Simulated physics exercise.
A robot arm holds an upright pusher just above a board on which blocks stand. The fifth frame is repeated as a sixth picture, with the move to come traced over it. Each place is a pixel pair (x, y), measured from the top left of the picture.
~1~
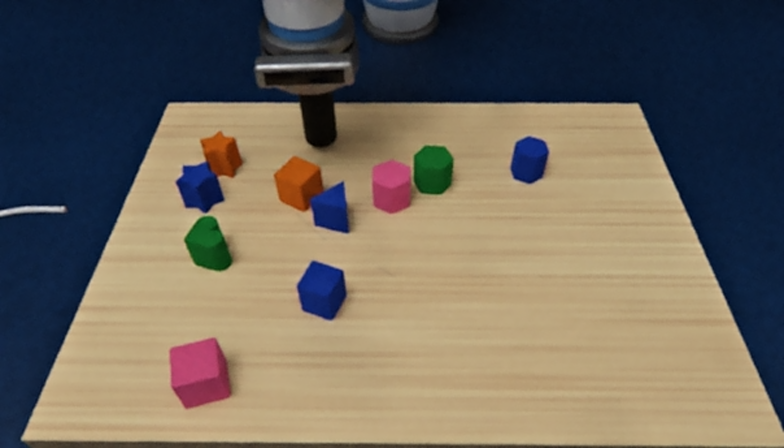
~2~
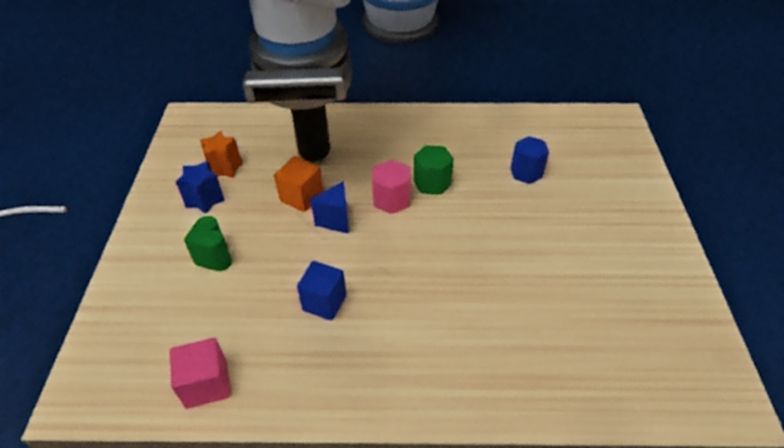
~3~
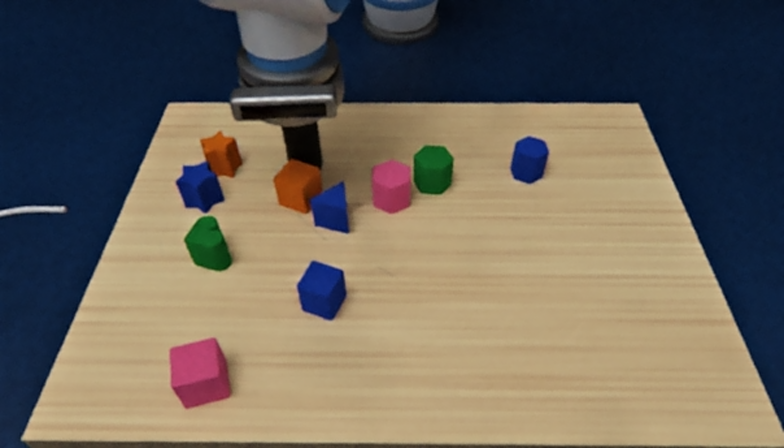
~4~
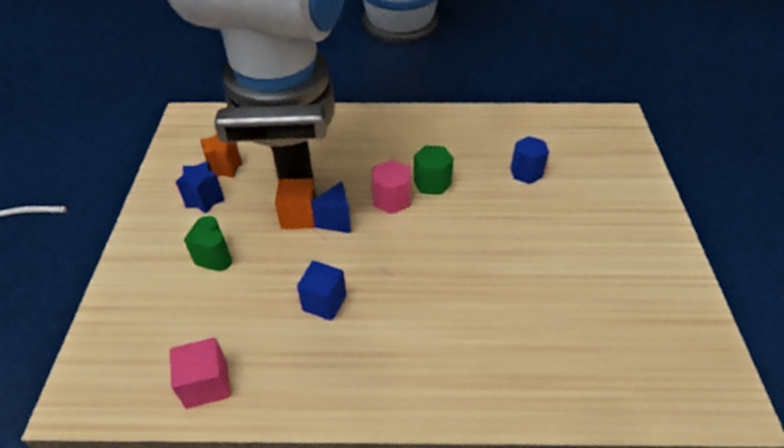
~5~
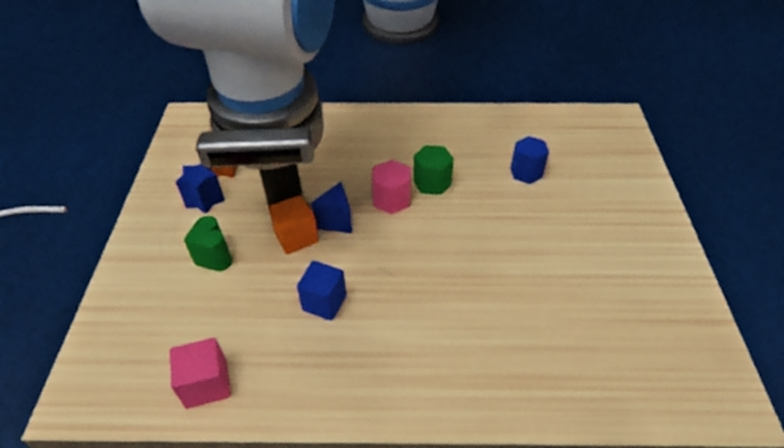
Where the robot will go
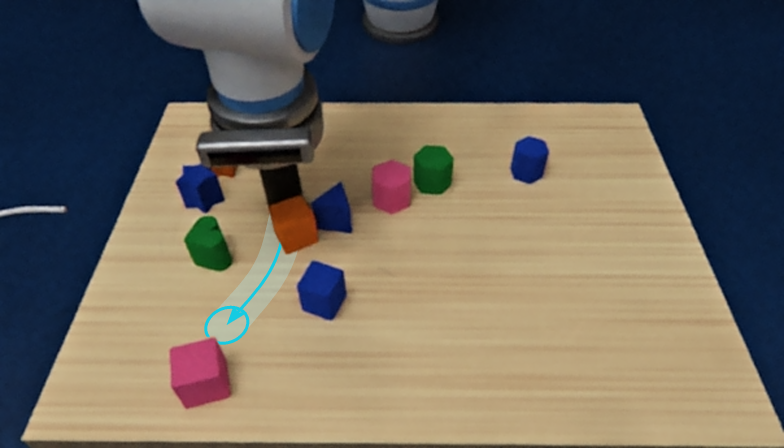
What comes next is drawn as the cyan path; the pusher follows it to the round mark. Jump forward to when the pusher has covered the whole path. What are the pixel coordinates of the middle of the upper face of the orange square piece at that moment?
In the picture, that point is around (298, 259).
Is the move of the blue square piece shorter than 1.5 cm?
Going by the path, yes.
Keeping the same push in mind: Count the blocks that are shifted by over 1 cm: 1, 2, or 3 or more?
That makes 1 block.
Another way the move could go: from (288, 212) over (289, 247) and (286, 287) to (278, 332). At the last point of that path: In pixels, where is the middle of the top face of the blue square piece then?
It should be at about (354, 316).
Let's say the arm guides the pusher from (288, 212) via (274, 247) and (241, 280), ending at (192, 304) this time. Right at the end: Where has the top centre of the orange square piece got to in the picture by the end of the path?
Its top centre lands on (293, 244).
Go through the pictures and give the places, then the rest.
Pusher's lower end at (321, 138); orange square piece at (297, 170); blue square piece at (320, 277); blue triangle at (333, 196), in the first picture.
Pusher at (314, 152); blocks still, in the second picture.
Pusher at (306, 167); orange square piece at (296, 172), in the third picture.
Pusher at (297, 185); orange square piece at (294, 190), in the fourth picture.
Pusher at (286, 205); orange square piece at (291, 211); blue square piece at (320, 277); blue triangle at (334, 197), in the fifth picture.
Drawn move, from (288, 212) through (280, 247) and (260, 286) to (227, 325).
What follows on the original path. One third of the way, pusher at (278, 242); orange square piece at (294, 247), turned 25° anticlockwise.
Two thirds of the way, pusher at (258, 280); orange square piece at (298, 259), turned 40° anticlockwise; blue square piece at (325, 281).
At the end, pusher at (224, 319); orange square piece at (298, 259), turned 40° anticlockwise; blue square piece at (325, 281); blue triangle still.
